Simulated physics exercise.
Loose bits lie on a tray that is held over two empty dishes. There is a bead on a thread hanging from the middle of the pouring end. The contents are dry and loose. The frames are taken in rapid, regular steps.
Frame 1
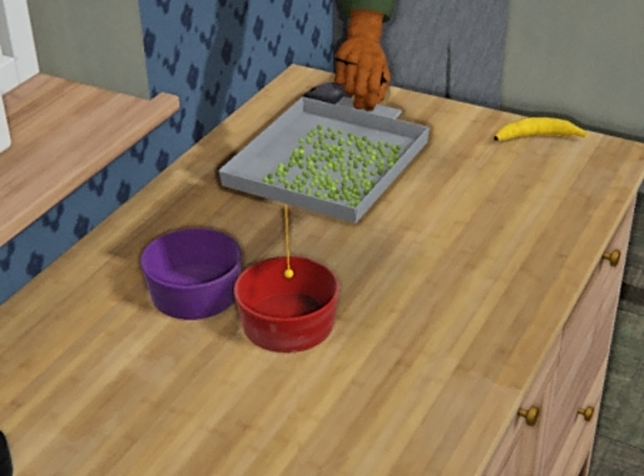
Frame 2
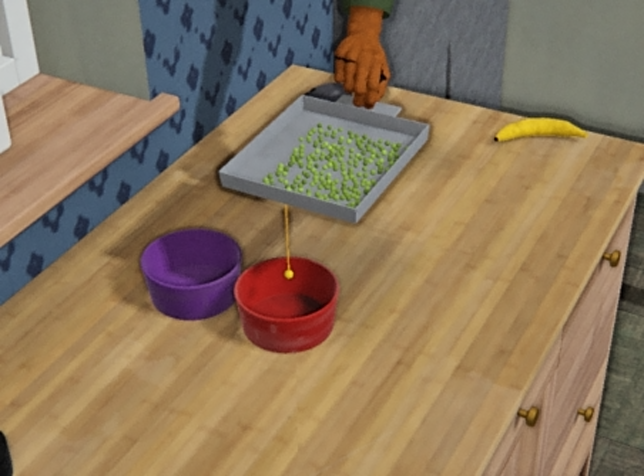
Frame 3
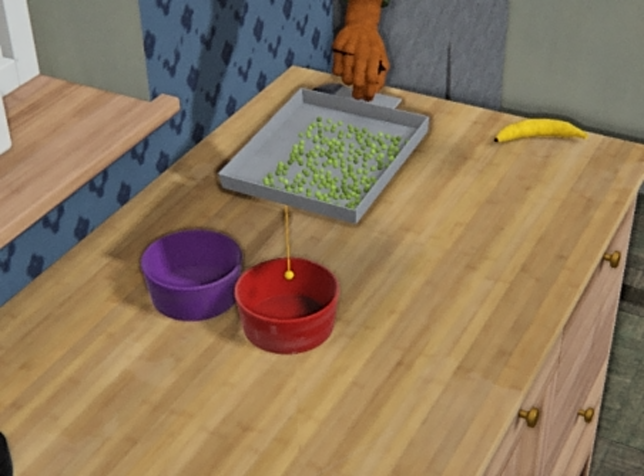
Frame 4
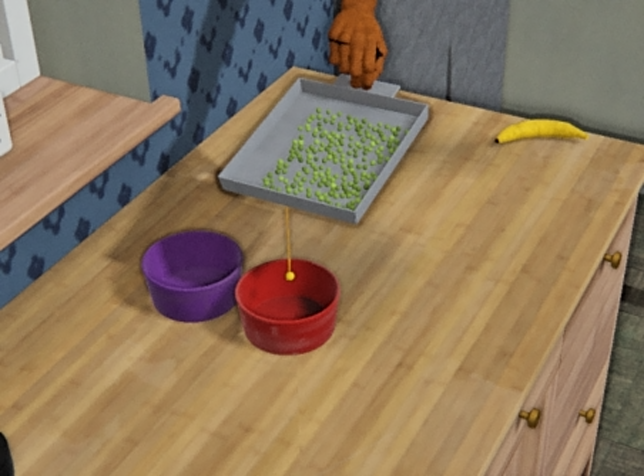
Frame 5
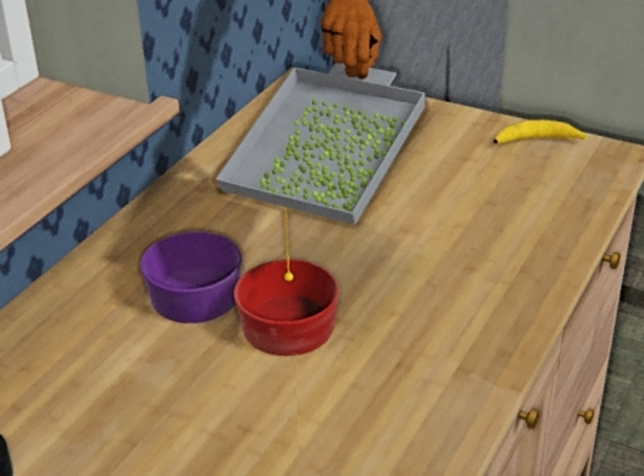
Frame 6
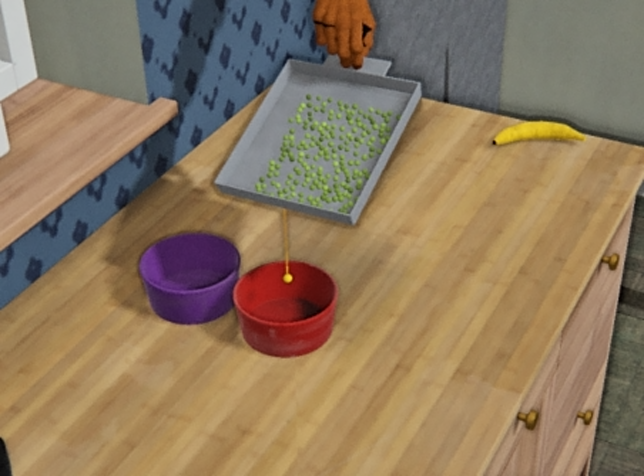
Gloved hand gradually tilting a grey tray of loose green peas above purple and red dishes on a wooden counter.
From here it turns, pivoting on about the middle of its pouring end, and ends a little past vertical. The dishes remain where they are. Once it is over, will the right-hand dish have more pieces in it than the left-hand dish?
Yes.
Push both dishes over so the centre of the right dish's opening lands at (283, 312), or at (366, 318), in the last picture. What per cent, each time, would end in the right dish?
Respectively 70 % and 0 %.
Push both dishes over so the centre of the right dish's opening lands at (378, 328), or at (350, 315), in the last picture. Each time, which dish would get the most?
First try: The leftmost dish. Second try: The leftmost dish.
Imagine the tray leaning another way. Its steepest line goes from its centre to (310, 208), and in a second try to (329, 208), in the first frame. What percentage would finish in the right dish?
In turn, 30 percent and then 10 percent.
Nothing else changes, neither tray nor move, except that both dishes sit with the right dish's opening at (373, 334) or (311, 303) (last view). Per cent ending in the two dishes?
The first comes to 70 percent and the second to 60 percent.
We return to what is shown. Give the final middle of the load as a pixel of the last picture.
About (262, 335).
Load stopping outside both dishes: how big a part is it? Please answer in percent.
I'd say roughly 50 per cent of the load.
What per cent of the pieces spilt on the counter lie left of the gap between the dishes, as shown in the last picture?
Around 60 per cent, give or take.
Just after the last frame, tray tipped steeply; almost all on the tray; about a tenth in the air.
A moment on, tray tipped past a quarter turn; roughly half on the tray; about a tenth in the right dish; just a few in the left dish; about a tenth outside both; roughly a third in the air.
Further on, tray tipped past a quarter turn; roughly half in the right dish; about a tenth in the left dish; roughly half outside both.
When it is over, tray tipped past a quarter turn; roughly half in the right dish; about a tenth in the left dish; roughly half outside both.
